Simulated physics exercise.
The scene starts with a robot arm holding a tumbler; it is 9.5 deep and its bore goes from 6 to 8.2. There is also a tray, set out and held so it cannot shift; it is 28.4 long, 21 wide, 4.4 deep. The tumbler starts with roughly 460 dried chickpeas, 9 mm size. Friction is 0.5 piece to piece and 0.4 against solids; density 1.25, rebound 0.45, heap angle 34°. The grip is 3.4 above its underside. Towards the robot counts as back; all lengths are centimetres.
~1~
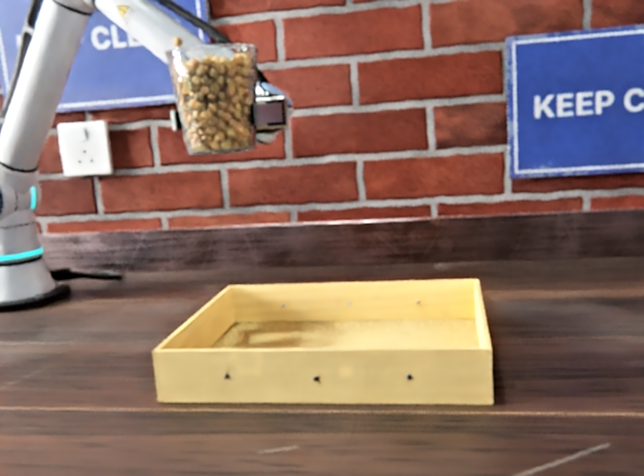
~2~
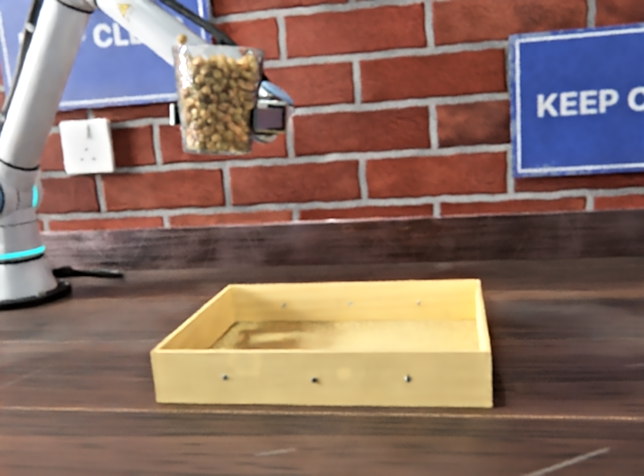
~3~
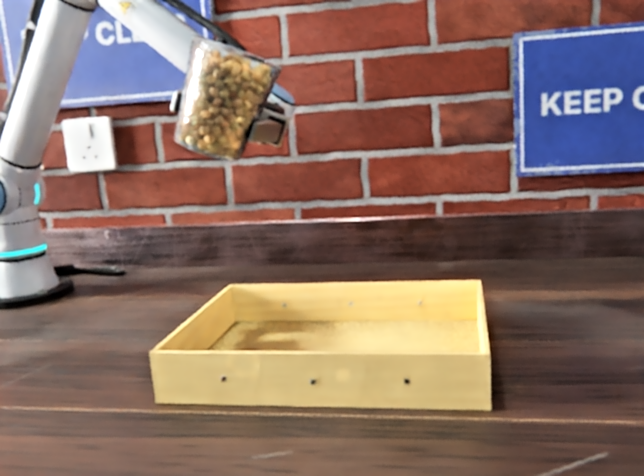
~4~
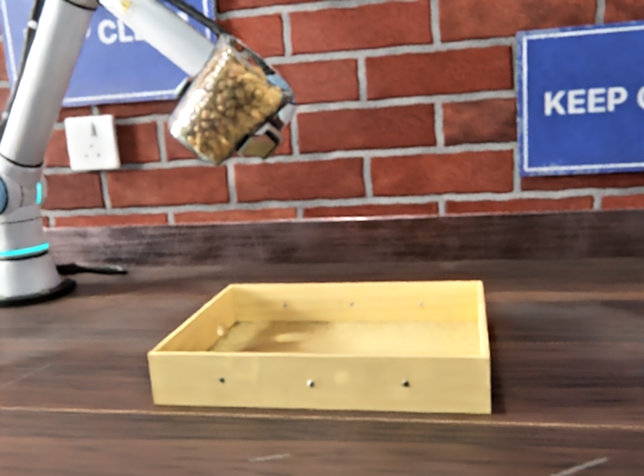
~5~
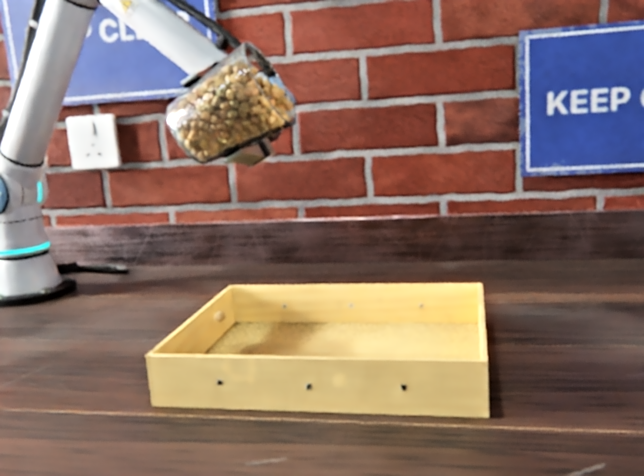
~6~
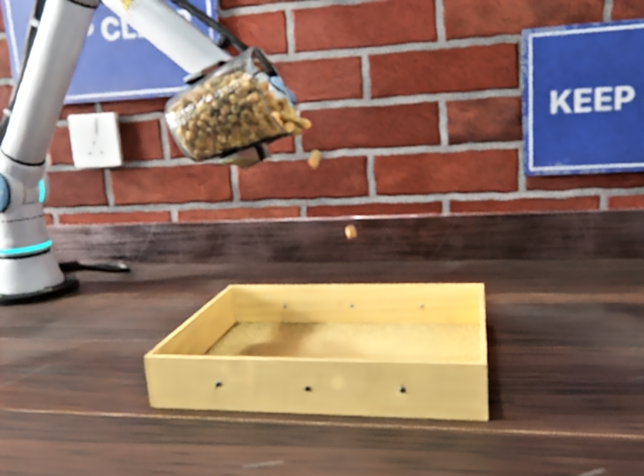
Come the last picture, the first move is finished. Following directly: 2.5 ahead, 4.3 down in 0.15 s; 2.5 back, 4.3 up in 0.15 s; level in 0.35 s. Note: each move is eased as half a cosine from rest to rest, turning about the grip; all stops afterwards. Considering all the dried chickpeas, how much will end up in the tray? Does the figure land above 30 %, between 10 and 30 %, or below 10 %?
The figure lands between 10 and 30 %.
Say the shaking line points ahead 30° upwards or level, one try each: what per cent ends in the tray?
I'd say close to 50 percent for the first and close to 40 percent for the second.
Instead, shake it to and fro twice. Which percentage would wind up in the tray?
I'd expect something close to 20 per cent.
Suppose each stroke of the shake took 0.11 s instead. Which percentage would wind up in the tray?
Then about 20 per cent.
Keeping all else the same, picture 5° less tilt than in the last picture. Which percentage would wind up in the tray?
Roughly 10 percent then.
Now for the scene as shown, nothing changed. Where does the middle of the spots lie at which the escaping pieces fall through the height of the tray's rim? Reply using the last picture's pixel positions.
Near (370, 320).
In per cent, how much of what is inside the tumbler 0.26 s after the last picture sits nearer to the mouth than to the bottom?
50 per cent.
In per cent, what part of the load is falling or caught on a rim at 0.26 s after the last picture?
Roughly 6 percent.
Then, 0.26 s after the last picture, tilted 71° forward, highest piece 27 above the table; 410 in the tumbler, 18 in the tray, 27 in flight or on a rim.
Then, 0.52 s after the last picture, tilted 22° forward, highest piece 30 above the table; 388 in the tumbler, 60 in the tray, 7 in flight or on a rim.
Then, 0.85 s after the last picture, level, highest piece 30 above the table; 388 in the tumbler, 67 in the tray.
Then, 1.90 s after the last picture, level, highest piece 30 above the table; 388 in the tumbler, 67 in the tray.
Final count, 388 in the tumbler, 67 in the tray. That is 15 % in the tray.
